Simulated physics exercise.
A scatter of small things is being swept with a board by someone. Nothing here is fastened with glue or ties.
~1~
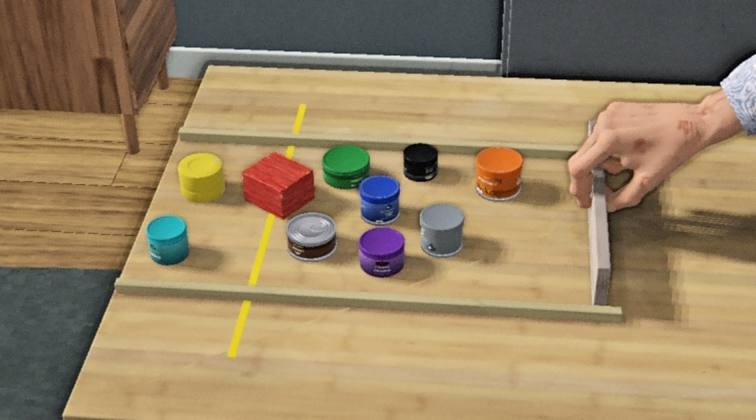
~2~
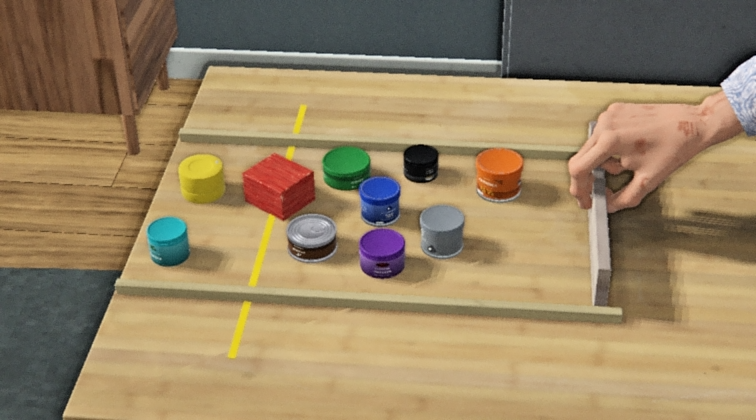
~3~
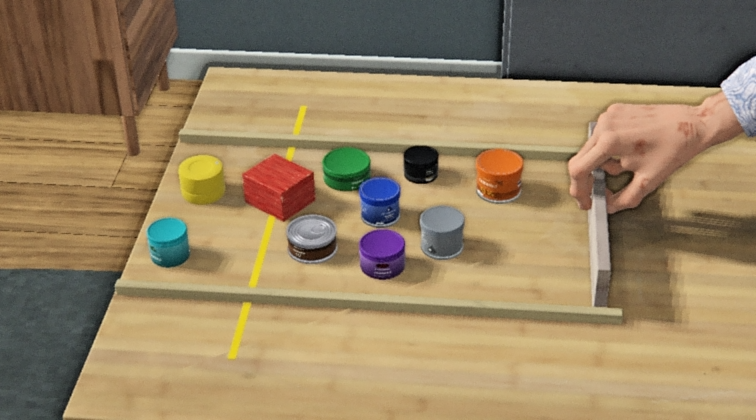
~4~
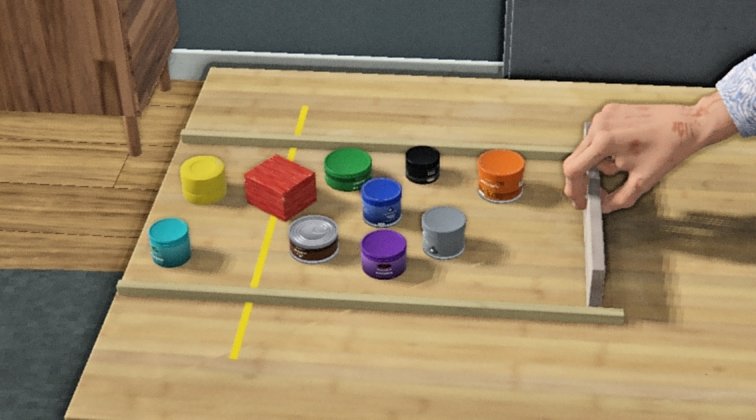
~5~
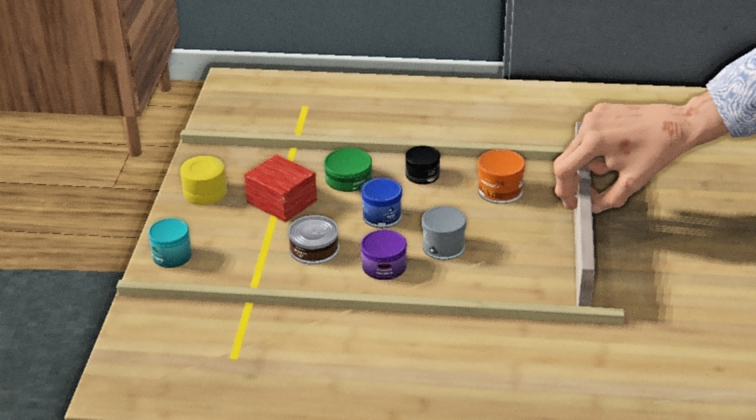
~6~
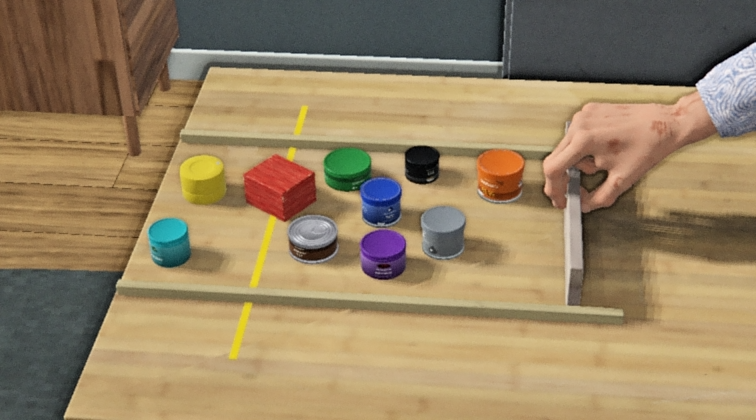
Hand sliding an upright board slightly left between two rails on a wooden table, the coloured tubs and red block staying still.
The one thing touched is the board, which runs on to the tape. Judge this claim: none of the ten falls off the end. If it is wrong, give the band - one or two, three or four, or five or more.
The way I see it, not one of them ends up off the end.
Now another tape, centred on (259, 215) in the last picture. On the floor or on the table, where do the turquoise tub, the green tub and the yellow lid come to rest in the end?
The turquoise tub? It is safe. The green tub? It is safe. The yellow lid? It does not stay.
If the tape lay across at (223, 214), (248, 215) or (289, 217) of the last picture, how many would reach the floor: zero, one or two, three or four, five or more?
Counts for the three spots in order: One to two; either one or two; none at all.
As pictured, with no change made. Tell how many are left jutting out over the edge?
That comes to 1 of them.
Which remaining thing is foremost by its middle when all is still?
The answer is the yellow lid.
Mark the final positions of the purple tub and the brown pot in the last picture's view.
Purple tub: About (238, 251); brown pot: About (202, 237).
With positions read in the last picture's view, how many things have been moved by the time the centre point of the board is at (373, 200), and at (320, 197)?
At that stage 7; at the next, 8.
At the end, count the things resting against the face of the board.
In total, 5.
Soon after, none off yet; turquoise tub at rest near (170, 243); yellow lid at rest near (203, 180); red block at rest near (280, 188).
In the end, the number that fall off is zero.
